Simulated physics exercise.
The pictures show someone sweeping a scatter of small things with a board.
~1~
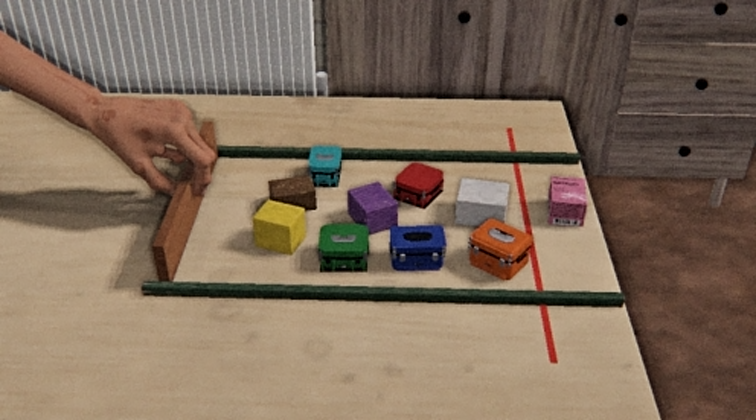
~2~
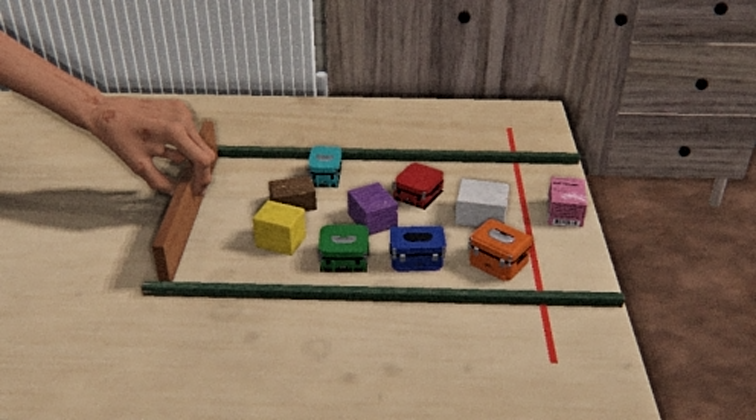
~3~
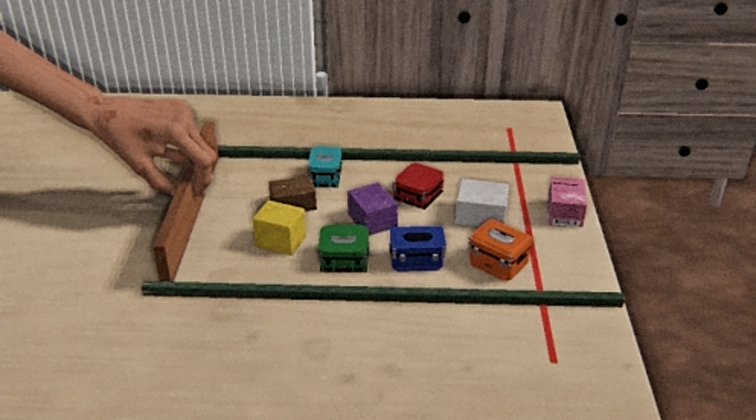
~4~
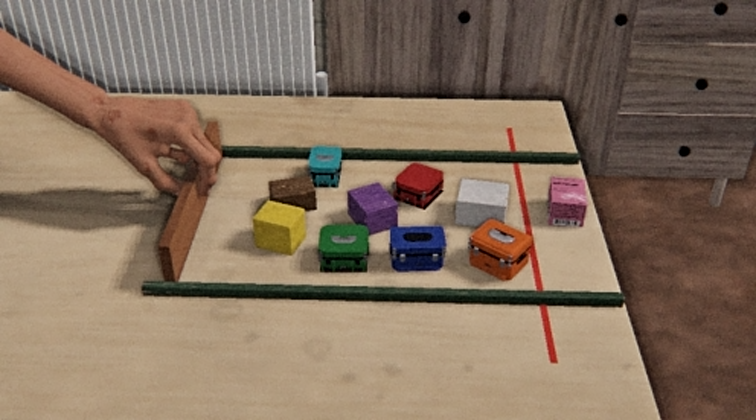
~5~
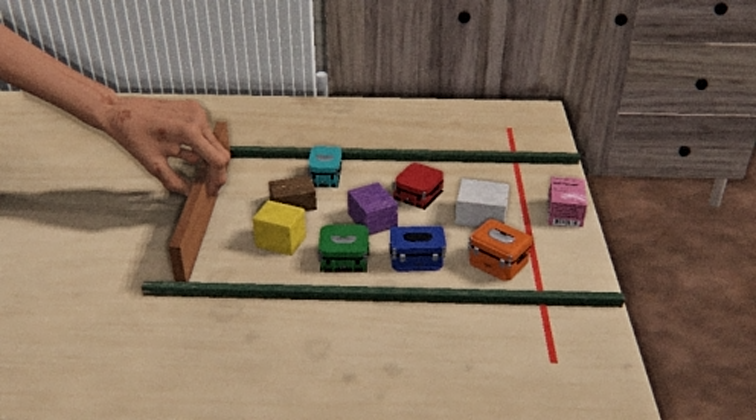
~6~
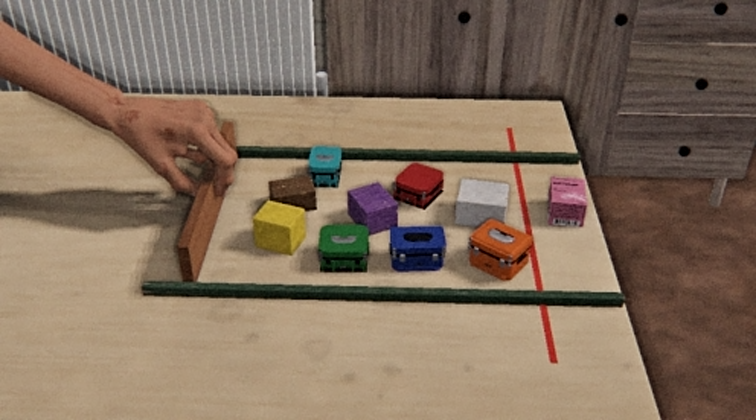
A hand slides a wooden board slightly right toward the scattered small boxes and blocks.
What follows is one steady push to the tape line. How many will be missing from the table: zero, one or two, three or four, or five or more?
Outcome: The number that fall off is three or four.
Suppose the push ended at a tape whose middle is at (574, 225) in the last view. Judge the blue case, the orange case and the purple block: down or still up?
The blue case tumbles off; the orange case is lost; the purple block is lost.
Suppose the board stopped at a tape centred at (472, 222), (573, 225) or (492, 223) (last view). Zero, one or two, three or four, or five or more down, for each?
For each place: One to two; five or over; either one or two.
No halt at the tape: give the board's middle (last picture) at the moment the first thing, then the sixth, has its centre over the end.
Its middle is around (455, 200) and later (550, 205).
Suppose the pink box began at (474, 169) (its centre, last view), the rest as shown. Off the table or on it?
The pink box survives.
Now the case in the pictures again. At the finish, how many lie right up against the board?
It touches 3.
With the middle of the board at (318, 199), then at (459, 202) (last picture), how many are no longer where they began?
The counts are 6 and 10.
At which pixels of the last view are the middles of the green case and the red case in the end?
About (585, 262), and the other about (570, 189).
Early on, none off yet; pink box at rest near (567, 202); orange case travelled a little near (514, 252); white block at rest near (482, 204).
Finally, the number that fall off is three or four; lost, blue case, white block, orange case and pink box.
